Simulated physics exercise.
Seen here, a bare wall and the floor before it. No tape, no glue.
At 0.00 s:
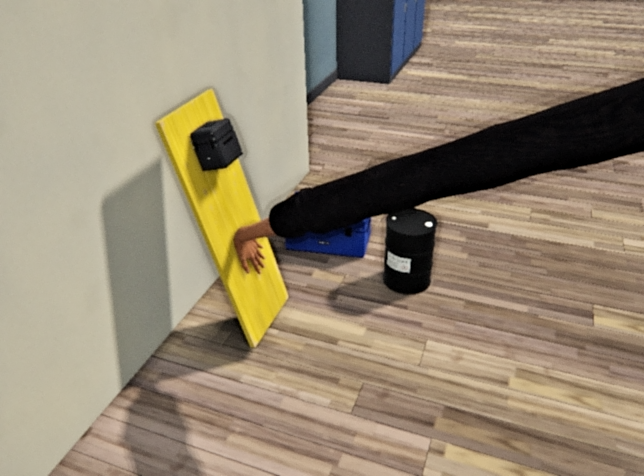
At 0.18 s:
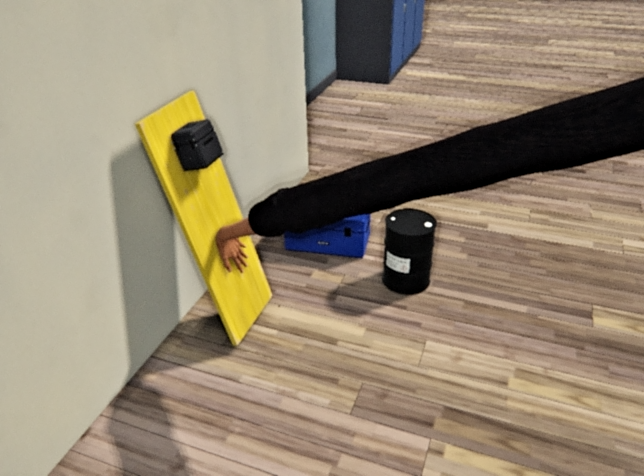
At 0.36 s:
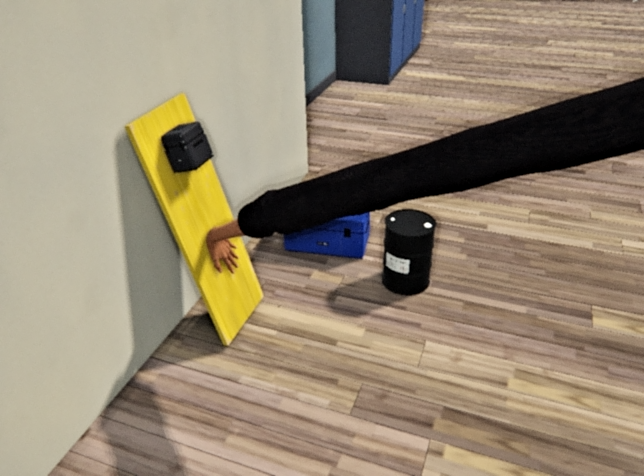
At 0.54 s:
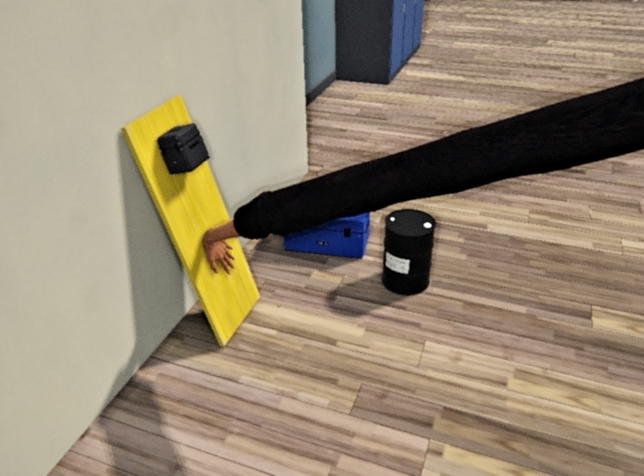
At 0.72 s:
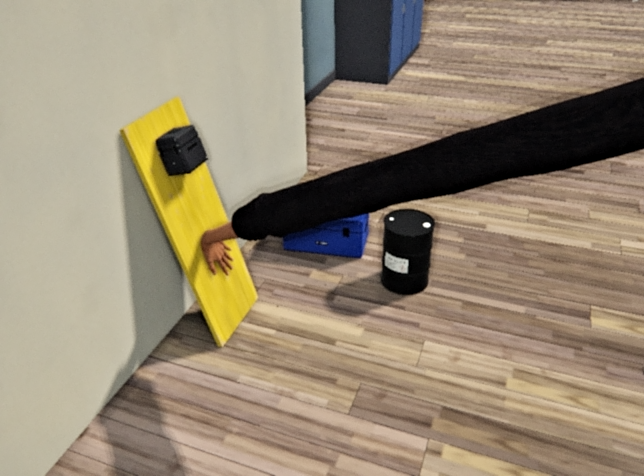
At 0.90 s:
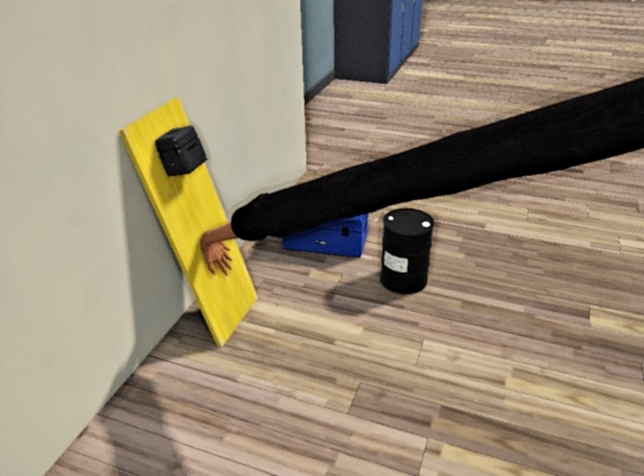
A hand pushes a yellow board bearing a black box left toward a bare wall.
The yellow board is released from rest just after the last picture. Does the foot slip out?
Outcome: The board stays up.
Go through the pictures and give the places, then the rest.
The first frame shows not yet at the wall; yellow board (232, 224).
The second frame shows not yet at the wall; yellow board (215, 224); blue toolbox (328, 224).
The third frame shows not yet at the wall; yellow board (205, 225); blue toolbox (327, 225).
The fourth frame shows not yet at the wall; yellow board (201, 226); blue toolbox (327, 224).
The fifth frame shows propped up under the hand; yellow board (200, 227); blue toolbox (326, 224).
The sixth frame shows propped up under the hand; yellow board (199, 228); blue toolbox (326, 223).
By 1.10 s, all is still.
By 1.40 s, yellow board resting near (199, 228).
When it is over (2.2 s), all 3 as before. End places, in pixels of the last picture, yellow board near (199, 228). The board holds.
